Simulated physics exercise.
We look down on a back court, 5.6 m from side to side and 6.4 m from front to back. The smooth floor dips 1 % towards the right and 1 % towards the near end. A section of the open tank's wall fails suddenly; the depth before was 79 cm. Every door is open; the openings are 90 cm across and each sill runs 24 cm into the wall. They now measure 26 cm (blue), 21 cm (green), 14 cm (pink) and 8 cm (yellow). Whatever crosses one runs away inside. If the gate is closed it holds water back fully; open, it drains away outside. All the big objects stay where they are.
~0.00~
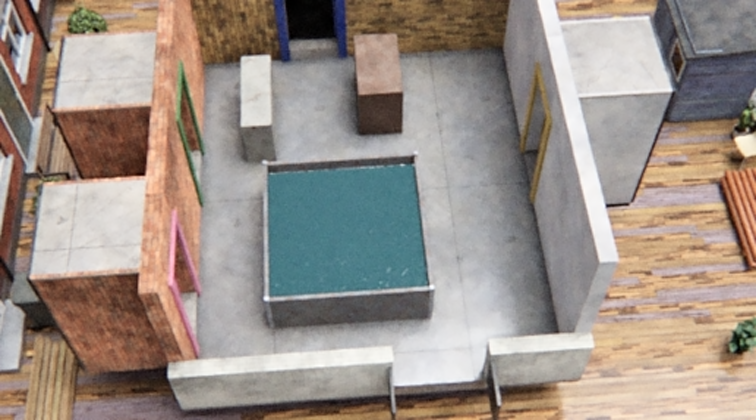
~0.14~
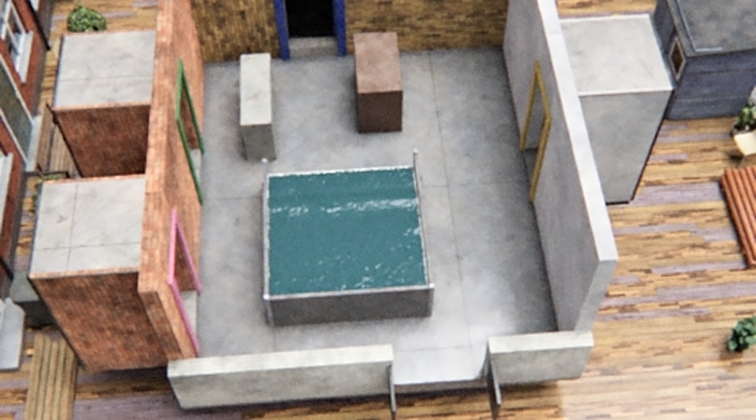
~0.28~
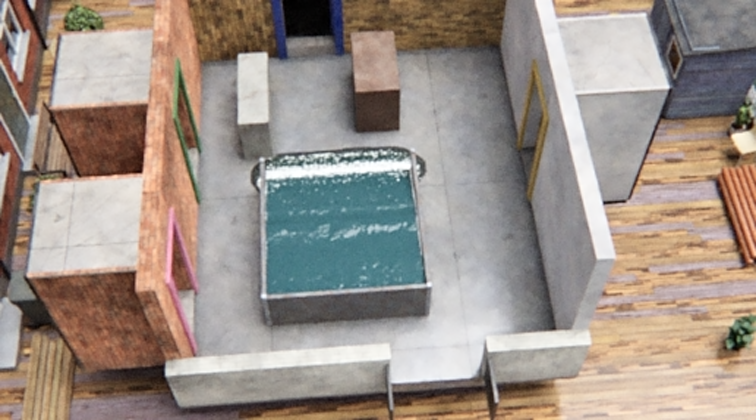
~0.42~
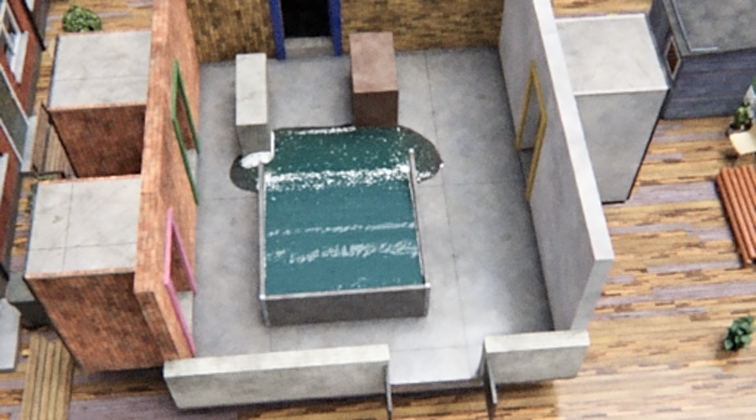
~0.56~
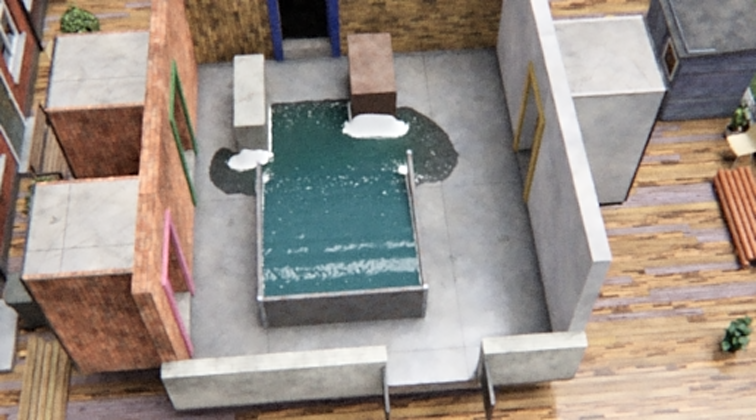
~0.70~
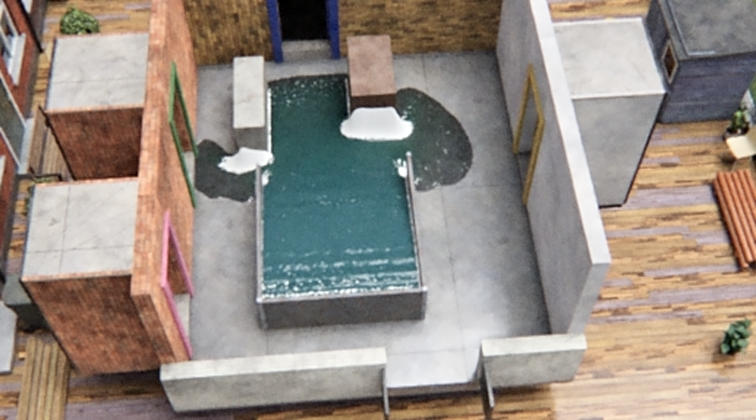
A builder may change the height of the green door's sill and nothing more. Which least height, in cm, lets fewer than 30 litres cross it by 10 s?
At least 15 cm or so.
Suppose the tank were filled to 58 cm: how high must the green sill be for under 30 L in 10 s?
About 10.0 cm.
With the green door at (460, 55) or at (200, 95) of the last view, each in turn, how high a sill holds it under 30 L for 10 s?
About 26 and 25 cm.
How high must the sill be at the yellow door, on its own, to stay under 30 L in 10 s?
Roughly 15 cm at yellow.
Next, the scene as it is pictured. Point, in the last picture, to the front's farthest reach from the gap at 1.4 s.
Near (488, 61).
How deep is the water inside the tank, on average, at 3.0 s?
Some 20 cm.
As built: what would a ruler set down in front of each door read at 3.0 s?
In cm: Blue 39, green 14, pink 2, yellow 16.
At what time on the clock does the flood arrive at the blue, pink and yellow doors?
Arrival: Blue 0.8 s, pink 2.2 s, yellow 2.0 s.
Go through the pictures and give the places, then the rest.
The open tank at (345, 226) is whole and still, 79 cm deep; the green door at (192, 142) is dry, in the first frame.
The front is at a hidden place, 0.3 m from the gap on the far side; 0.5 m2 of floor is wet, 78 cm left at the back, in the second frame.
Water pours out on the far side and has run 0.7 m, to (280, 157); about 13 cm deep outside, 78 cm at the back, in the third frame.
The gap is on the far side, the front 1.3 m out at (274, 133); the back of the open tank holds 78 cm, in the fourth frame.
Water pours out on the far side and has run 1.9 m, to (294, 104); about 12 cm deep outside, 77 cm at the back, in the fifth frame.
The front is at (286, 81), 2.5 m from the gap on the far side; 6.6 m2 of floor is wet, 69 cm left at the back; 0.4 m in a straight line remain to the green door at (184, 143), in the sixth frame.
After 1.4 s water covers 40 % of the floor, deepest (53 cm) near (286, 64); 21 cm at the green door, 0 litres in over its 21 cm sill.
After 3.0 s water covers 70 % of the floor, deepest (40 cm) near (430, 56); 14 cm at the green door, 2 litres in over its 21 cm sill.
After 10.0 s water covers 100 % of the floor, deepest (20 cm) near (534, 362); 6 cm at the green door, 3 litres in over its 21 cm sill.
At the green door as built, the water arrived by 0.8 s and peaked near 21 cm at 1.4 s.
With a sill of 14 cm, 44 litres would have come in within the 10 s; with 19 cm, 7 litres. So under 30 litres takes about 15 cm.
